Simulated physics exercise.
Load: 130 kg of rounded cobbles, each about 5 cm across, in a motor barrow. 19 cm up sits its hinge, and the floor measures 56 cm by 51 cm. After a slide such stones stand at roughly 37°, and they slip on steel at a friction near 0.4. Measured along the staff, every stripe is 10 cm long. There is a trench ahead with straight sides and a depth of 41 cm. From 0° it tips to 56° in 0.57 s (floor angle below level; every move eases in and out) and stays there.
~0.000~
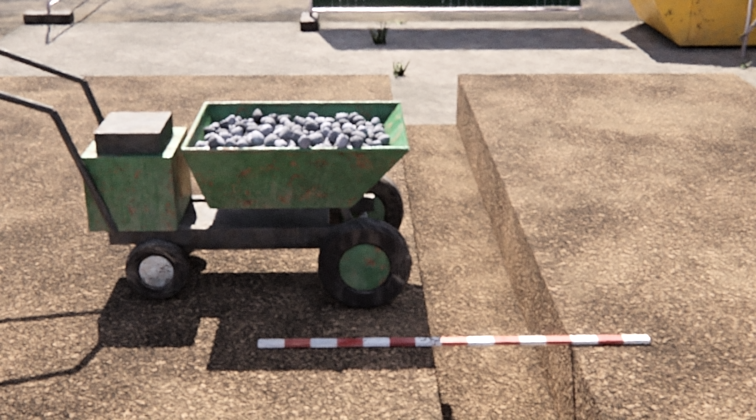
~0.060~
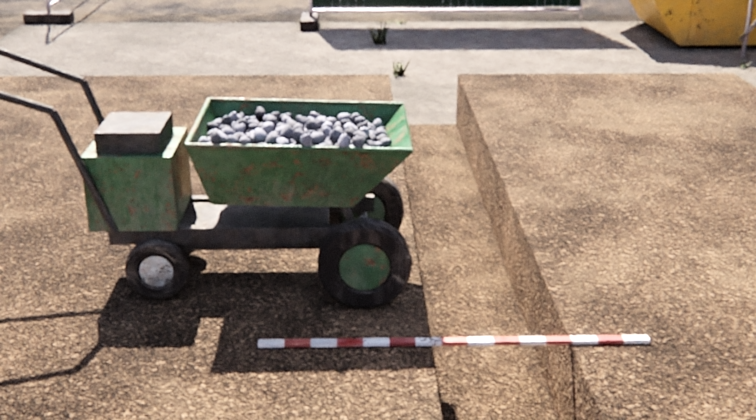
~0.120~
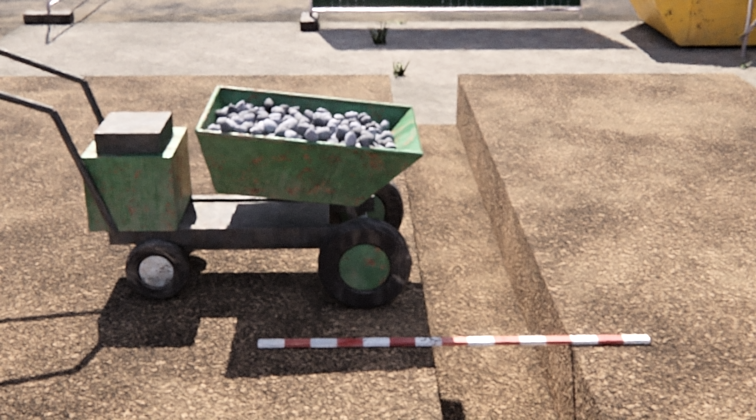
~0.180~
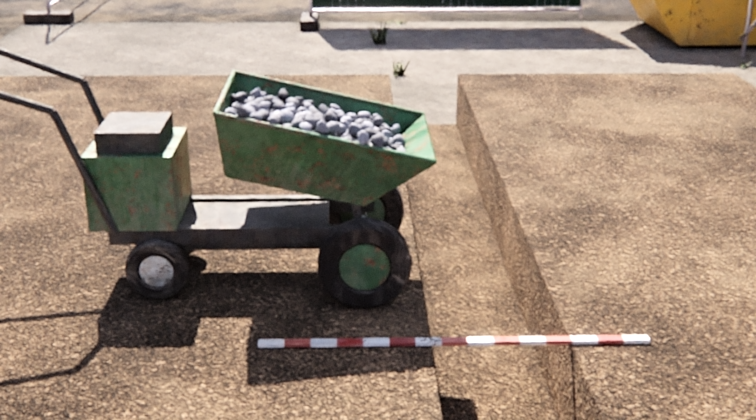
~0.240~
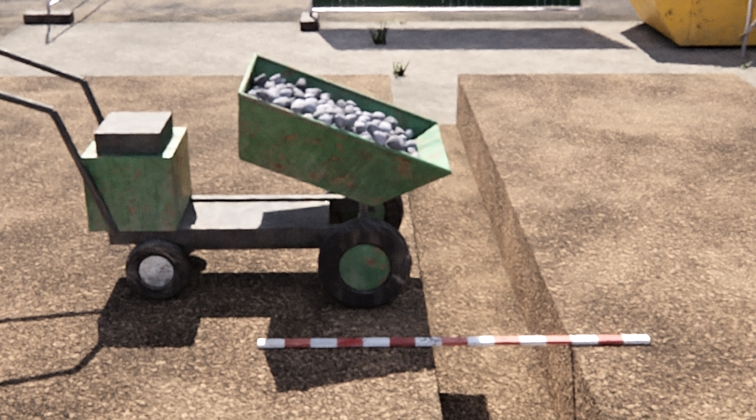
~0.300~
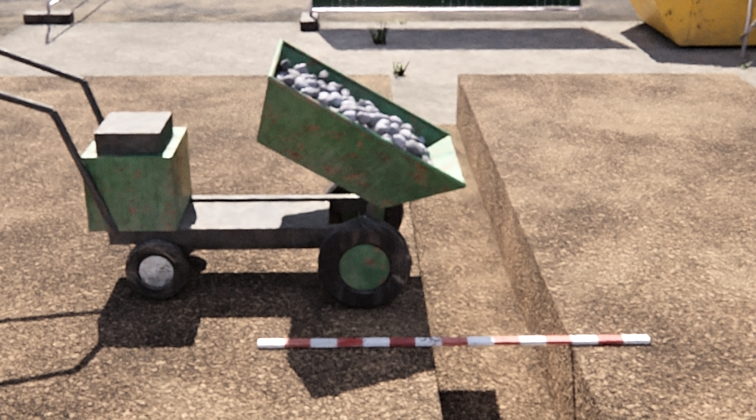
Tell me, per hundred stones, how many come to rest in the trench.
42 per hundred.
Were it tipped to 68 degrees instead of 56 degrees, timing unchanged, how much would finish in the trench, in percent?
Some 50% would finish there.
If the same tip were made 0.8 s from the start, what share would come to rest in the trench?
It would be near 50 percent.
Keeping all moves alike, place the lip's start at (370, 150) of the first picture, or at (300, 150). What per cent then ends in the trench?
That gives roughly 60 per cent and roughly 65 per cent.
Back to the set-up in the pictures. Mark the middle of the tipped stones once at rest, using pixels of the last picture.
Somewhere near pixel (531, 334).
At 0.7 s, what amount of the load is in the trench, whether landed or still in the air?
10 per cent or so by then.
After 0.4 s the floor is at 48°; 100 % in the skip; the foremost stones are at (453, 180).
After 0.7 s the floor is at 56°; 89 % in the skip, 11 % in the trench; the foremost stones are at (543, 249).
After 1.0 s the floor is at 56°; 45 % in the skip, 21 % in the trench, 34 % past the trench; the foremost stones are at (660, 268).
After 3.0 s the floor is at 56°; 23 % in the skip, 42 % in the trench, 35 % past the trench; the foremost stones are past the picture's edge.
